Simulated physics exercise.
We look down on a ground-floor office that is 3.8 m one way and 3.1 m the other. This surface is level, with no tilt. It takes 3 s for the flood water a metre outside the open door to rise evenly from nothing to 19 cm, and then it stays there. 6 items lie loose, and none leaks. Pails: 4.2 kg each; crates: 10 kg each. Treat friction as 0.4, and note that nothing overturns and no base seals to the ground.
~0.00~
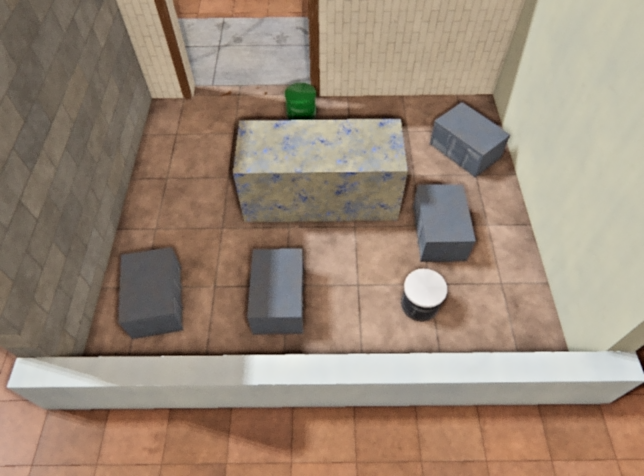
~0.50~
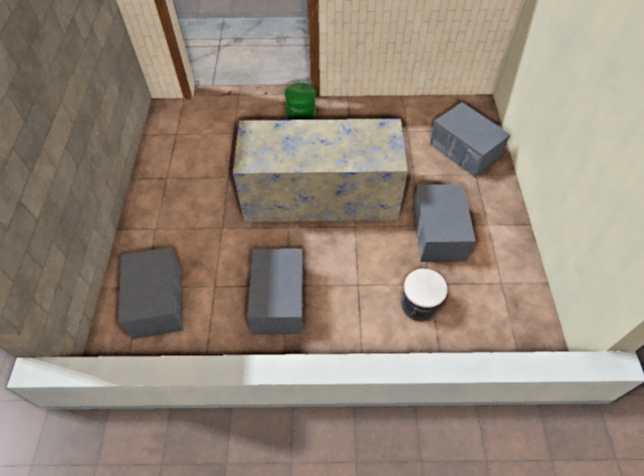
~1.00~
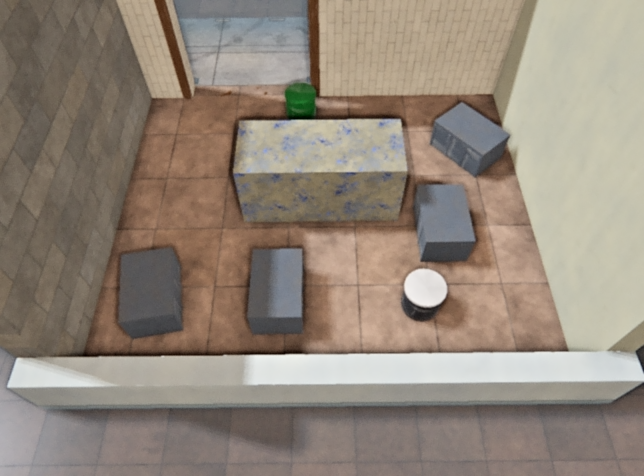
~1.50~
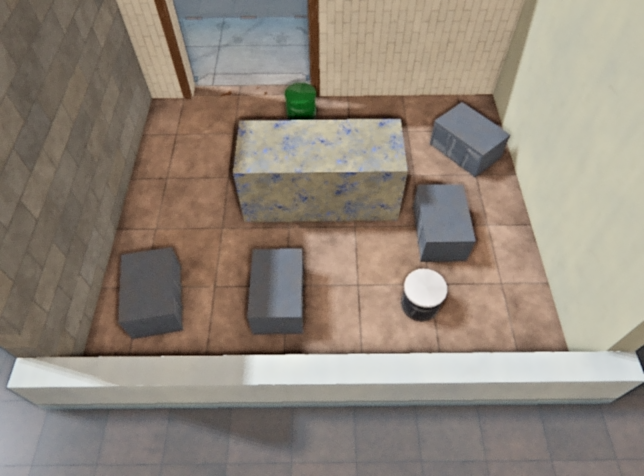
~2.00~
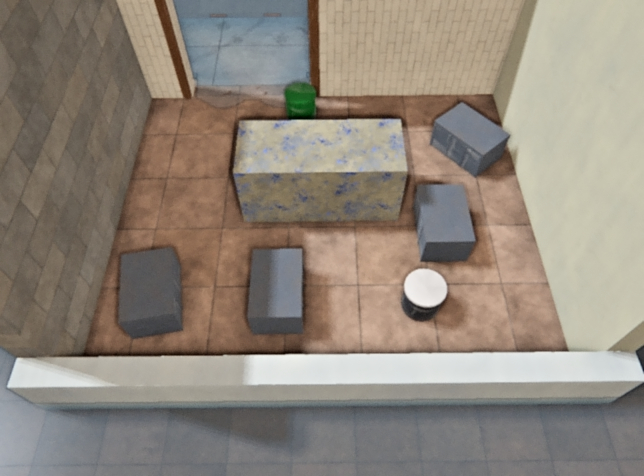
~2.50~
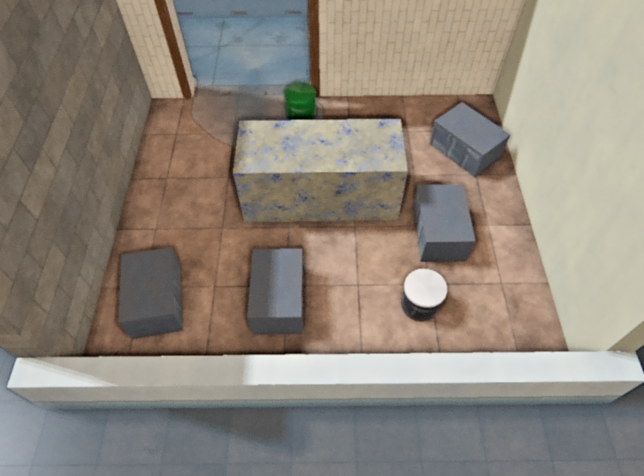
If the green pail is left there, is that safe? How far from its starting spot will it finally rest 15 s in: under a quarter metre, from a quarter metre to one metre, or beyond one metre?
It ends up between a quarter metre and one metre away.
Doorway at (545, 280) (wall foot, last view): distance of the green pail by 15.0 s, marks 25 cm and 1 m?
That would leave the green pail a long way off.
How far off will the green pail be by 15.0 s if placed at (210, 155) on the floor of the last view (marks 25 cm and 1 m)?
Outcome - it ends up well away.
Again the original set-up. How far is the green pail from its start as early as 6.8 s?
It is about 60 cm out of place by then.
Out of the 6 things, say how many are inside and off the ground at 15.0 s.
I count 6.
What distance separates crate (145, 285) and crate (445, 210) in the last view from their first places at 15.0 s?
First 150 cm, then 120 cm.
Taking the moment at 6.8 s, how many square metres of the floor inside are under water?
Around 10.5 m2 of it.
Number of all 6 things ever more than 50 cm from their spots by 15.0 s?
Answer: 6.
After 3.5 s the green pail is near (319, 99), 0.2 m from its start, aground; 0 afloat.
After 6.8 s the green pail is near (360, 94), 0.6 m from its start, aground; 2 afloat.
After 11.0 s the green pail is near (353, 100), 0.5 m from its start, afloat; 6 afloat.
After 15.0 s the green pail is near (341, 116), 0.6 m from its start, afloat; 6 afloat.
